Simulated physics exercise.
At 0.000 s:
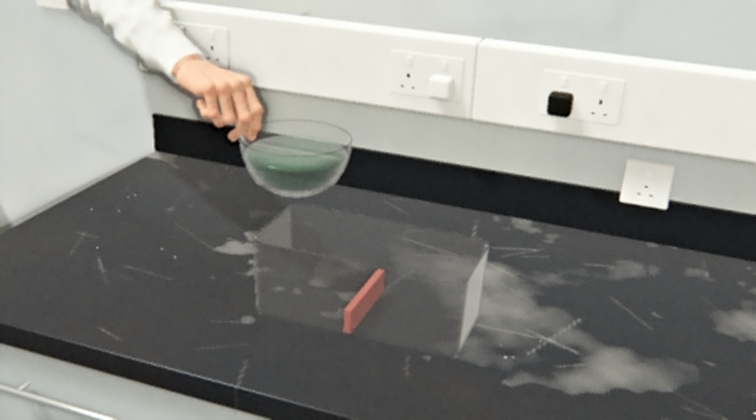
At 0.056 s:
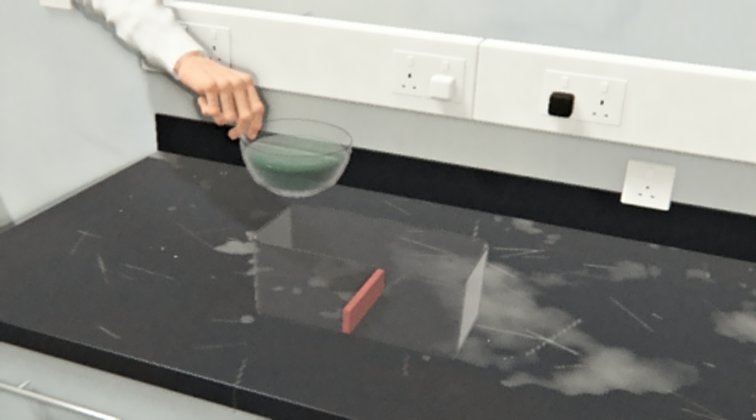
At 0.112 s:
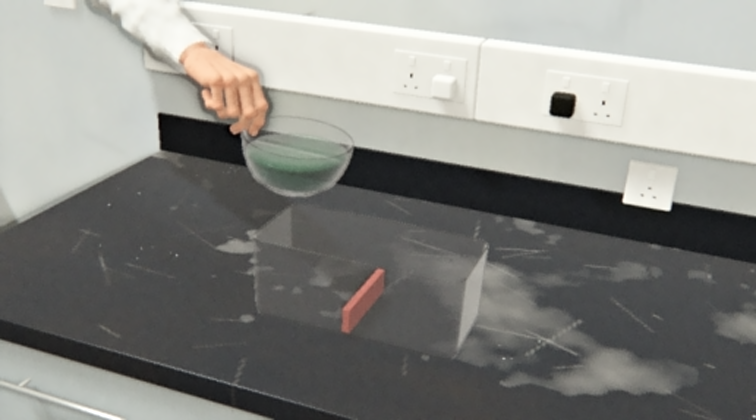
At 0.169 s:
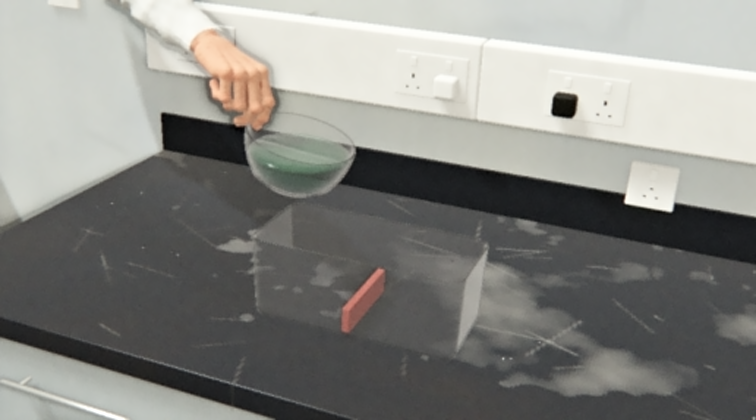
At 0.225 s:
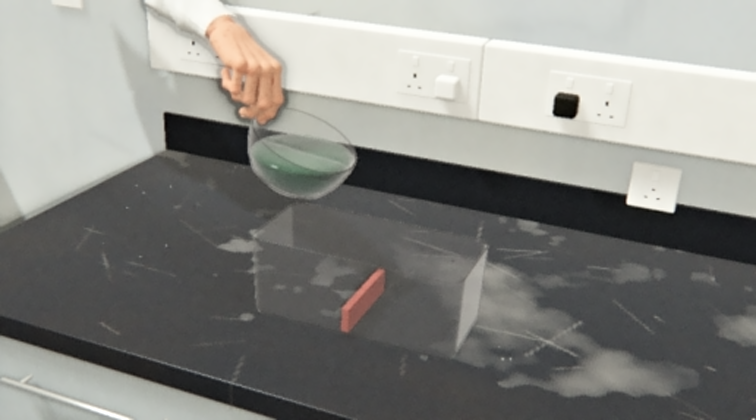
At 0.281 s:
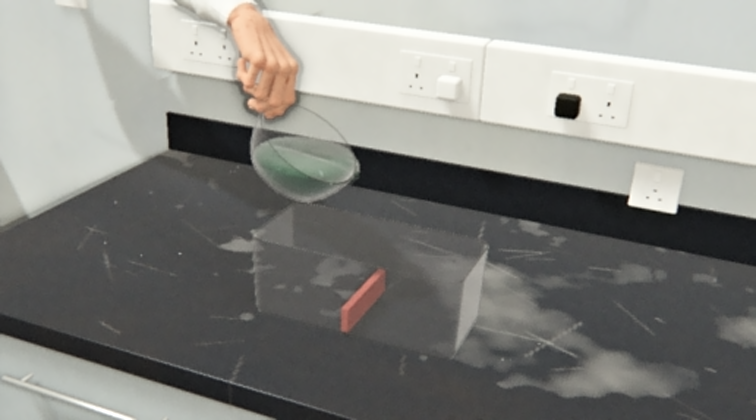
A hand in a pale sleeve holds a clear round bowl of green-tinted water by its left rim above a scratched, pale-smudged black worktop, seen from slightly above. Below sits an empty, transparent long basin with a small red wall, with white sockets along the wall behind. The hand rises and moves right, gently tilting the bowl rightwards, while the view shifts very slightly.
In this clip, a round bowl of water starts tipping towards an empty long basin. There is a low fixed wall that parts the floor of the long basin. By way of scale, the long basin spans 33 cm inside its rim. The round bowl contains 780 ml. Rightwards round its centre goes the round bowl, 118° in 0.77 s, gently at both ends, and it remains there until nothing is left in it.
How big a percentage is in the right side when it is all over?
Roughly 52 per cent is in the right side.
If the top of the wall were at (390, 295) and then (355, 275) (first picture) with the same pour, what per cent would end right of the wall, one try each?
One try each: Around 20 percent and then around 65 percent.
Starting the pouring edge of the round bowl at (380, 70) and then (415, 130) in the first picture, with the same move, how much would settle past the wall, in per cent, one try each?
Near 75 in a hundred on the first go and near 80 in a hundred on the second.
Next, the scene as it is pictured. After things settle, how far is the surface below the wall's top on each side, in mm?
Close to 24 mm left and close to 24 mm right.
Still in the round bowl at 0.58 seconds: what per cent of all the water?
10 %.
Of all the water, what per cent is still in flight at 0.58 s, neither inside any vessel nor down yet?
18 %.
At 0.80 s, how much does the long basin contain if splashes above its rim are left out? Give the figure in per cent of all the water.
Close to 98 in a hundred.
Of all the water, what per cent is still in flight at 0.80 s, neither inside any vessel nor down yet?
Close to 2 %.
By 0.58 s the tilt is 101° and 11 per cent is still to pour, 25 is left of the wall and 47 right of it.
By 0.80 s the tilt is 118° and 0 per cent is still to pour, 46 is left of the wall and 52 right of it.
By 1.02 s the tilt is 118° and 0 per cent is still to pour, 47 is left of the wall and 52 right of it.
By 1.27 s the tilt is 118° and 0 per cent is still to pour, 47 is left of the wall and 52 right of it.
At rest 47 per cent lies left of the wall, 52 right of it and 1 outside.
